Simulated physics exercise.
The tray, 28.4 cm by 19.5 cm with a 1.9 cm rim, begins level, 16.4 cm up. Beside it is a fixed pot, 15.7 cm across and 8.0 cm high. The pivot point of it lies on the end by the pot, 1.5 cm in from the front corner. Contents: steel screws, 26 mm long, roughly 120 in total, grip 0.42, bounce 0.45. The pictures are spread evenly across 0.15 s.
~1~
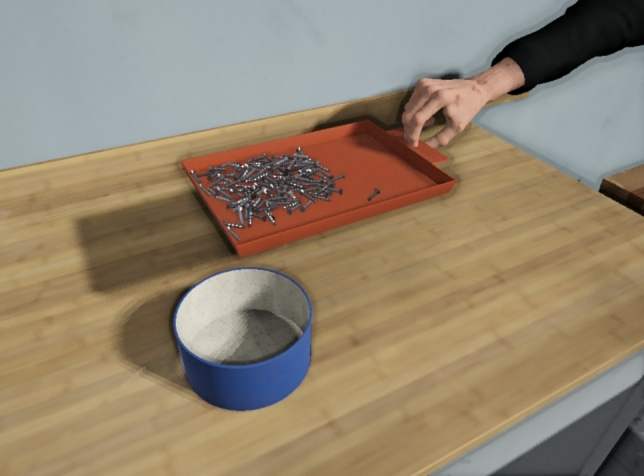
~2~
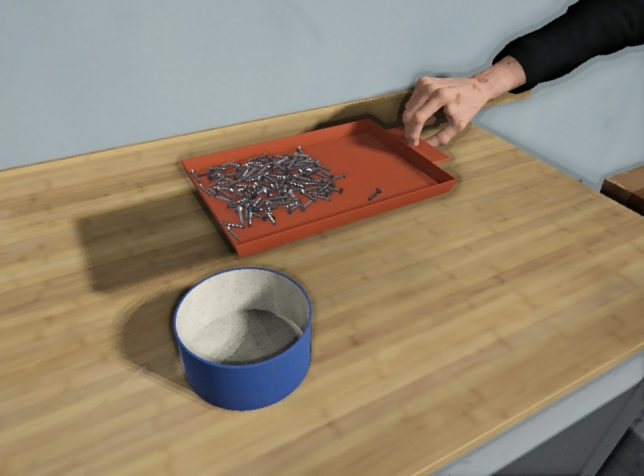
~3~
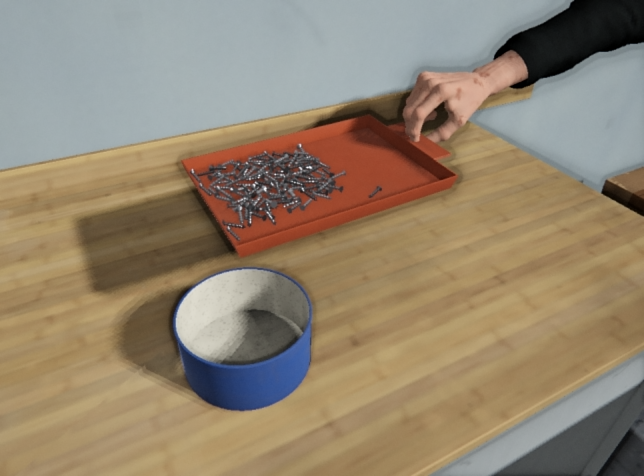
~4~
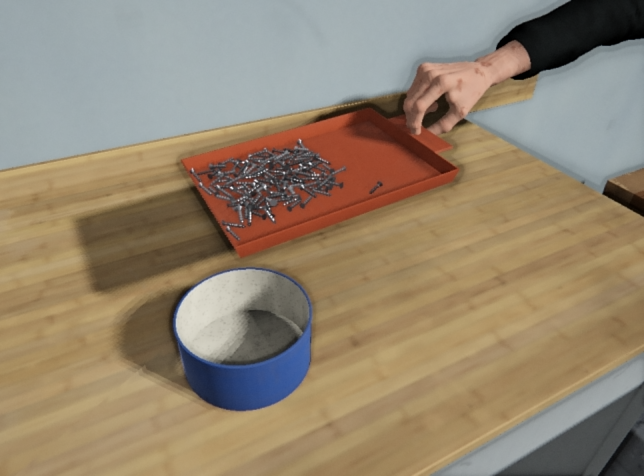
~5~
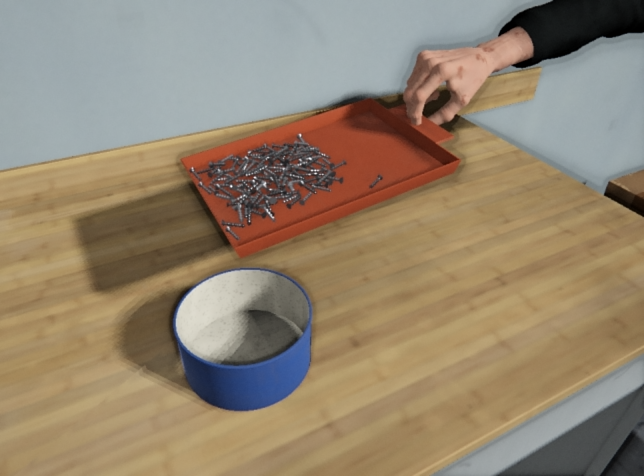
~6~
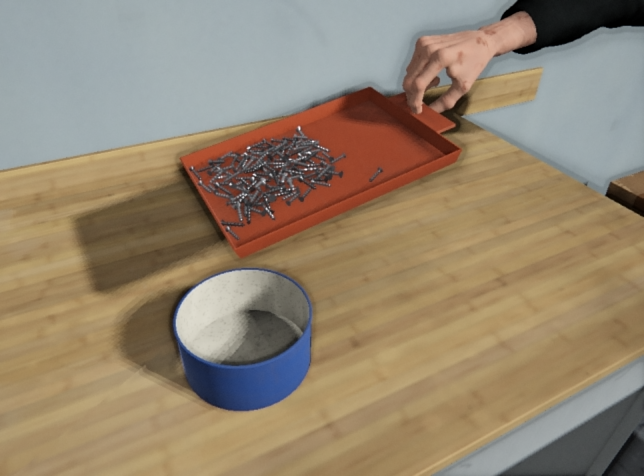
Red tray of metal screws resting on a wooden worktop, then tilting slightly as a hand slowly raises its right end.
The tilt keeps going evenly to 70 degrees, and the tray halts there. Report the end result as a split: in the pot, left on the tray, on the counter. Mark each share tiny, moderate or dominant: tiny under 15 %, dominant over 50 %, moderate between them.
Pot: Moderate, left on the tray: Moderate, counter: Moderate.
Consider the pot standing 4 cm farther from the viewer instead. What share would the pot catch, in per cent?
In that case about 45 percent would end up there.
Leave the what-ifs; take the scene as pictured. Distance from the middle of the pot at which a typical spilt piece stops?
Close to 16 cm, give or take.
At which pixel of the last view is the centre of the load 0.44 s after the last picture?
(208, 190) or thereabouts.
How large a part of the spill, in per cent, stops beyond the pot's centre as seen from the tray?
About 100 percent of the spill.
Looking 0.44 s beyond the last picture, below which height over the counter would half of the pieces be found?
Median height: Approx. 20 cm.
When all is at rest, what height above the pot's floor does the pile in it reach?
Height: Approx. 1.5 cm.
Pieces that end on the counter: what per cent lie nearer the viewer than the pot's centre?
Roughly 0 percent of the spill.
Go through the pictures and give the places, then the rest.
Tray tilt 0 degrees, front corners at (240, 243) and (451, 180); middle of the pieces at (270, 180); pot at (244, 312), in the first picture.
Tray tilt 0 degrees, front corners at (239, 243) and (452, 179); middle of the pieces at (270, 179), in the second picture.
Tray tilt 2 degrees, front corners at (239, 243) and (453, 175); middle of the pieces at (271, 178), in the third picture.
Tray tilt 4 degrees, front corners at (238, 244) and (454, 168), lowest corner left front; middle of the pieces at (270, 175), in the fourth picture.
Tray tilt 7 degrees, front corners at (238, 245) and (455, 159), lowest corner left front; middle of the pieces at (270, 172), in the fifth picture.
Tray tilt 10 degrees, front corners at (237, 245) and (456, 149), lowest corner left front; middle of the pieces at (269, 168); pot at (244, 312), in the sixth picture.
Then, 0.27 s after the last picture, tilt 41 degrees; the tray holds 100 %, the pot 0 %.
Then, 0.44 s after the last picture, tilt 60 degrees; the tray holds 100 %, the pot 0 %.
Then, 0.74 s after the last picture, tilt 70 degrees; the tray holds 40 %, the pot 20 %.
In the end, pot 35 %, tray 30 %, counter 35 %.
